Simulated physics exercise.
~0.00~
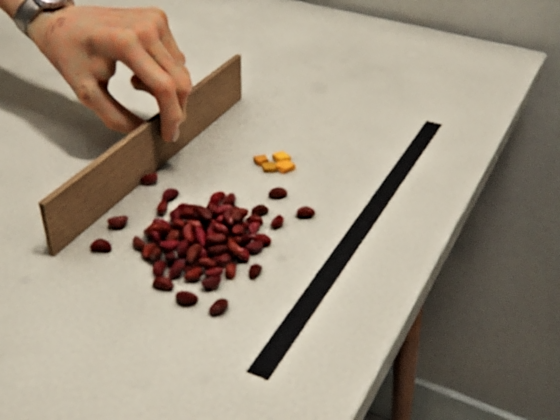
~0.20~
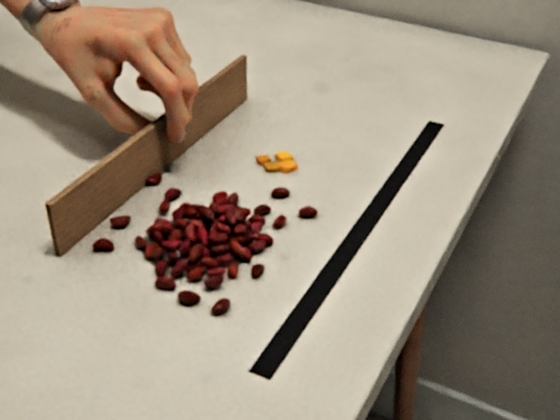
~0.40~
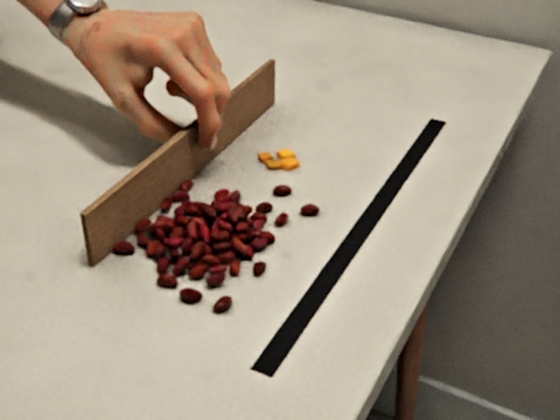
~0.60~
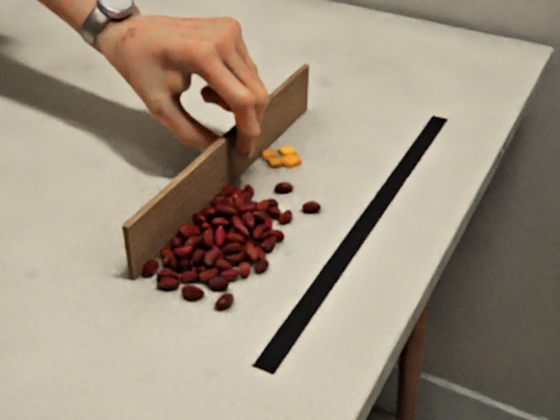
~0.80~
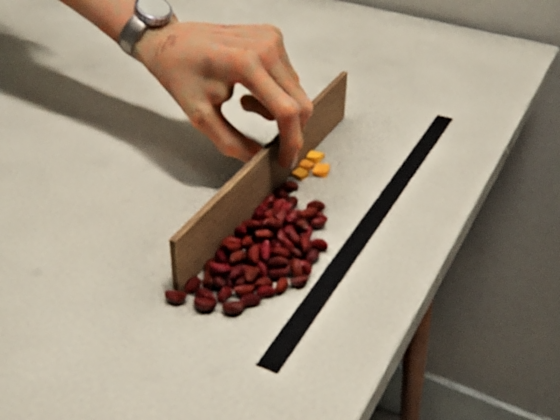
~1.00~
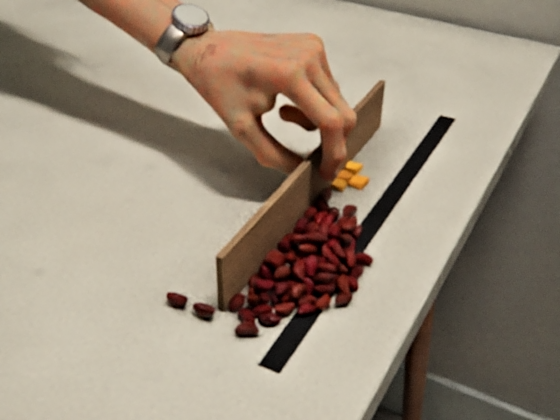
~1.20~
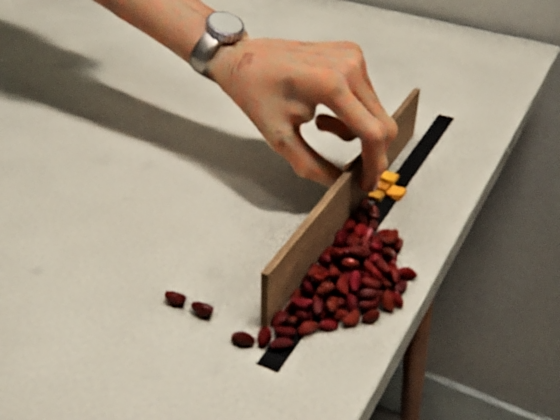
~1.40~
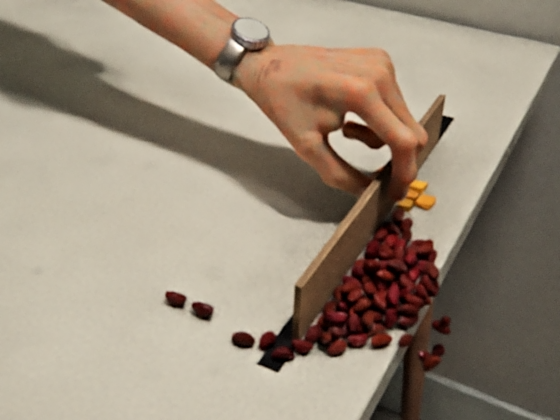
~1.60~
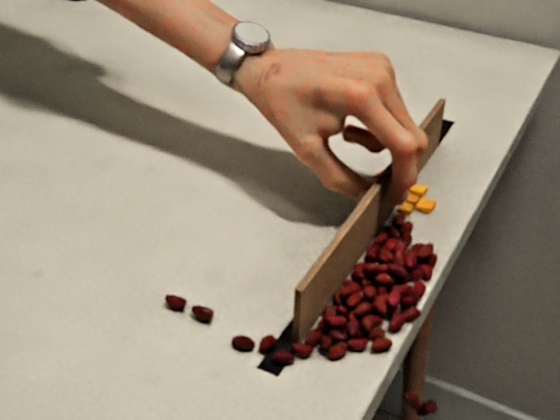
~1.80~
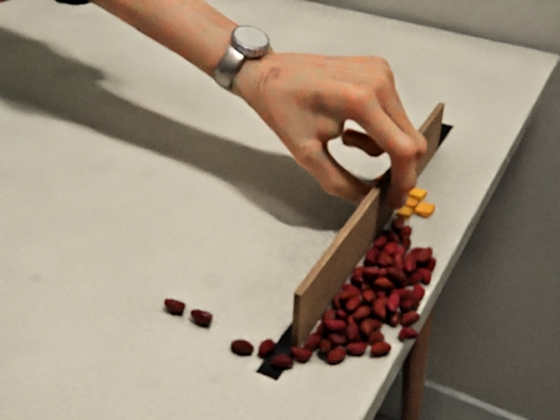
A hand wearing a silver watch holds an upright brown card on a pale tabletop, seen from above at an angle by a slightly swaying camera. Ahead of it lie a loose heap of dark red, bean-like pieces and, farther back, a few small yellow bits, with a black tape strip beyond them near the right edge. The card slides right, gathering the red heap and then the yellow bits, leaving a few red pieces behind. It stops at the tape as some red pieces tumble off the edge. Most of the red and all the yellow remain on the table.
